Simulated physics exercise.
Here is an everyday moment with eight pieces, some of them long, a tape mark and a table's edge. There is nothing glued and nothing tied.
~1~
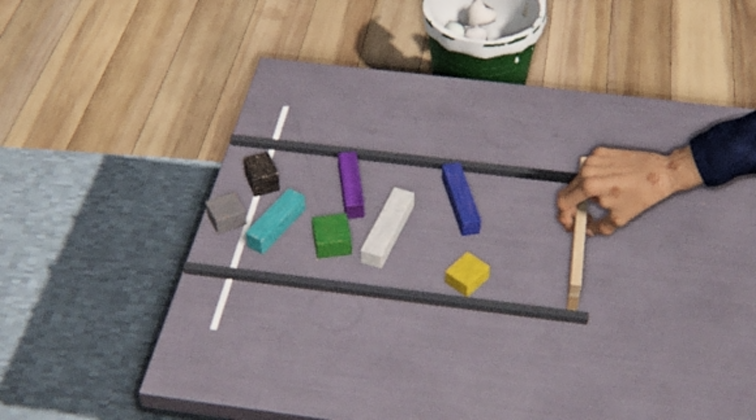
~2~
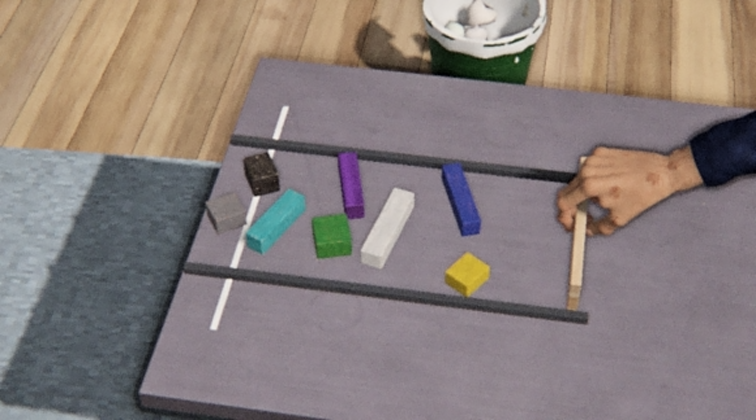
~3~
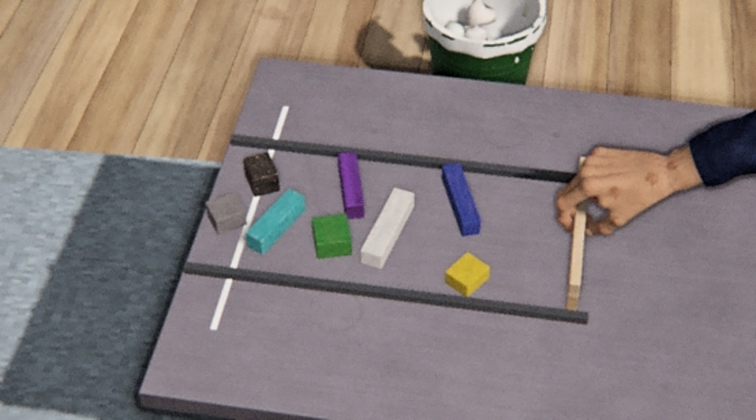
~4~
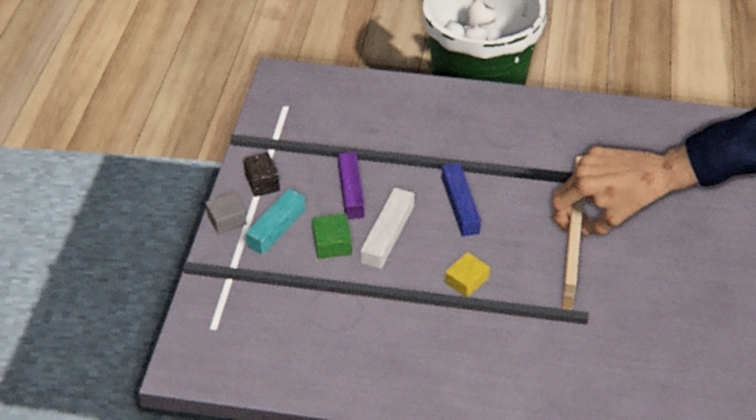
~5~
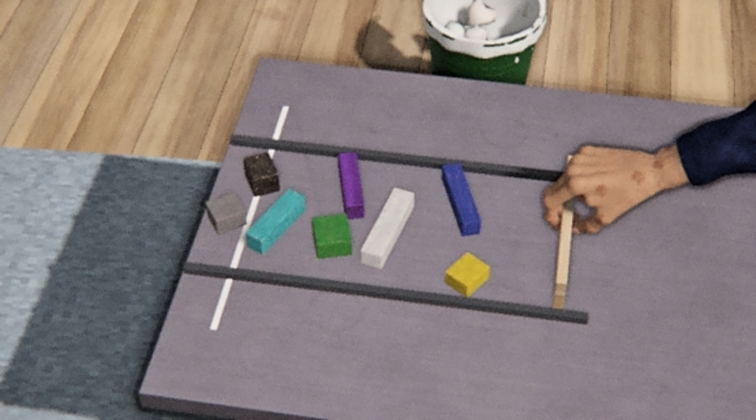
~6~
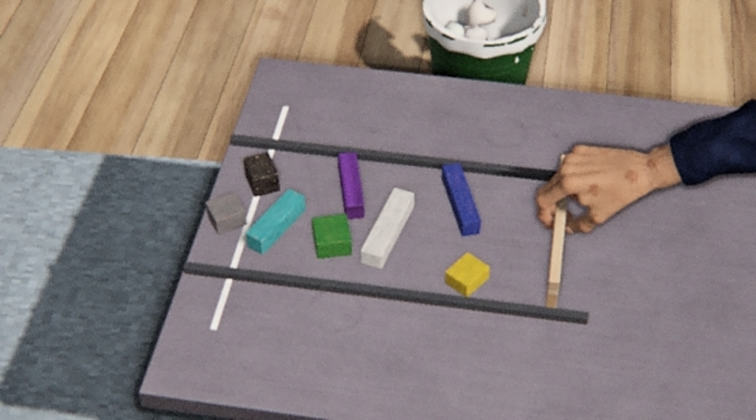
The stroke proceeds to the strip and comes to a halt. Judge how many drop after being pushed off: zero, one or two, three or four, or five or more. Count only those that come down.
Band: Three to four.
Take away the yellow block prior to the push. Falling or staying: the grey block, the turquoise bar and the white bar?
So the grey block goes down, the turquoise bar goes down and the white bar keeps its place.
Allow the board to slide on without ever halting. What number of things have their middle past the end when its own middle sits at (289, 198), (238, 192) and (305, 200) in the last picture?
The counts would come out as 2, 6 and 1.
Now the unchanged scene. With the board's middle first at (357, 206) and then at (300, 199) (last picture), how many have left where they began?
6 and 8.
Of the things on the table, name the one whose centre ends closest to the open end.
Purple stick.
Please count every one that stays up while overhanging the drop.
Things overhanging at the end: 2.
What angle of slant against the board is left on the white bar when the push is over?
Somewhere near 5 degrees, I'd say.
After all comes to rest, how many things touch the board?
The count in contact is 2.
Soon after, none off yet; grey block at rest near (226, 213); black block at rest near (262, 175); turquoise bar at rest near (276, 221).
In the end, the number that fall off is three or four; gone, green block, turquoise bar, black block and grey block.
